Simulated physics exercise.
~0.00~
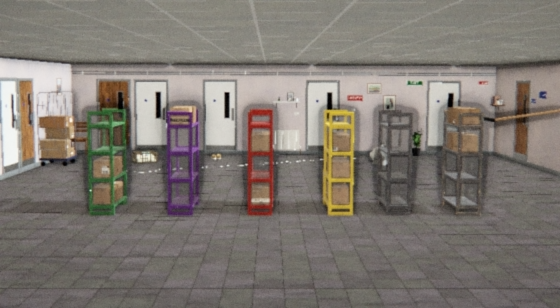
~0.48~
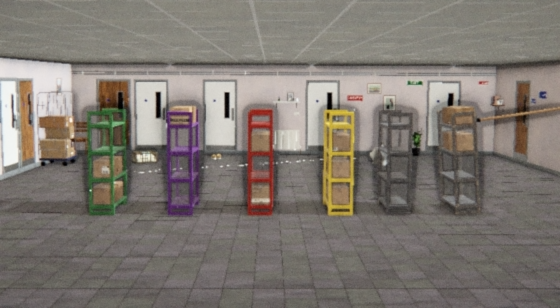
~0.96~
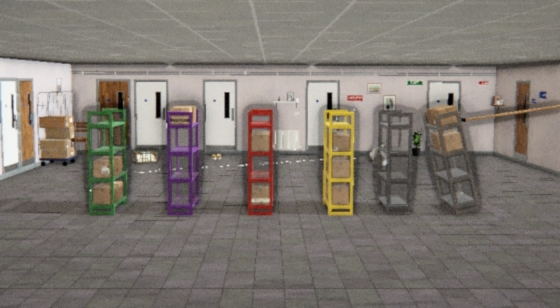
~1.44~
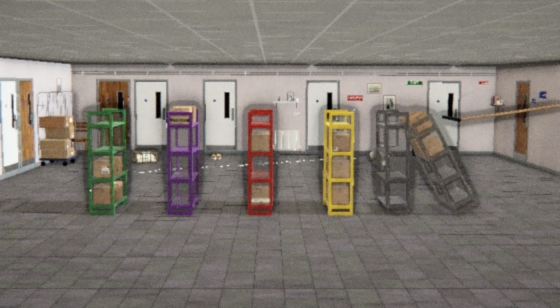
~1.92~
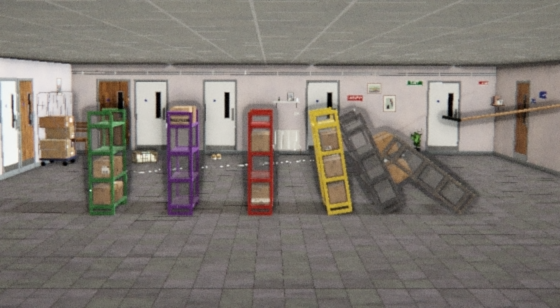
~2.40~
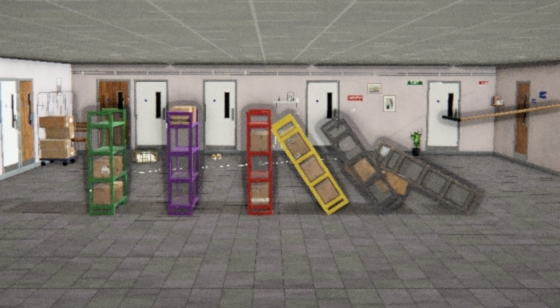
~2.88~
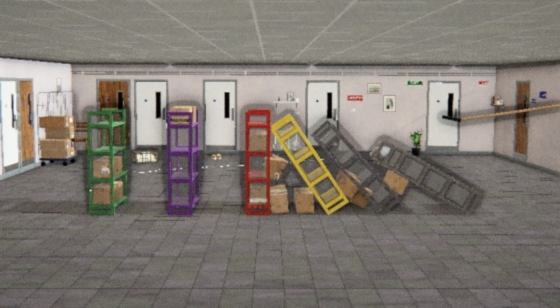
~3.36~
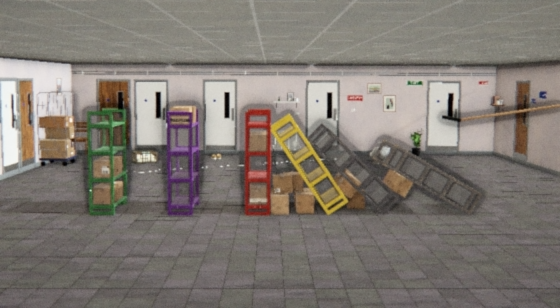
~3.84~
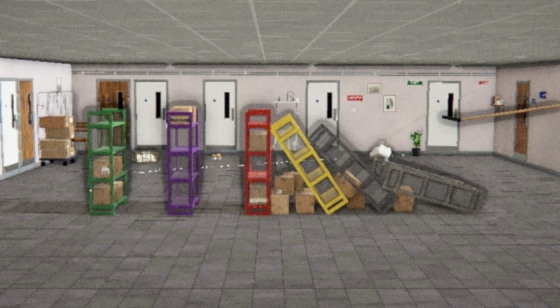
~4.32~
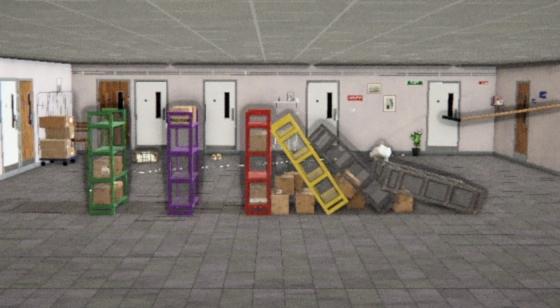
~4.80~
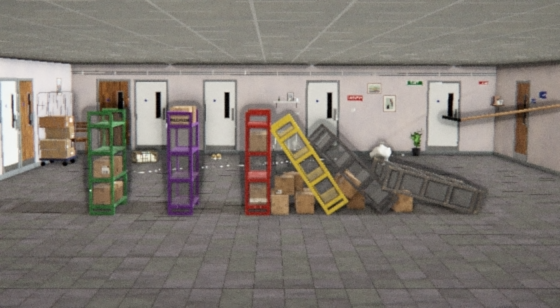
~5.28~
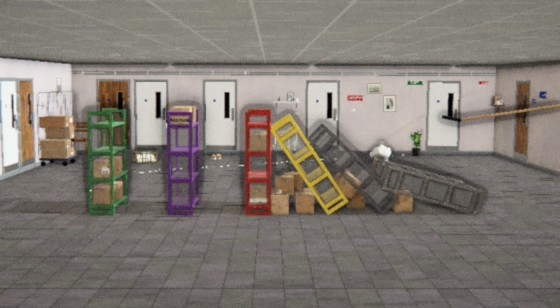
We see a pole push the rightmost of six racks leftward until it tips into its gray neighbor, which topples against the yellow rack as cartons spill. The yellow one ends leaning on the red rack, which stays upright beside the purple and green ones.
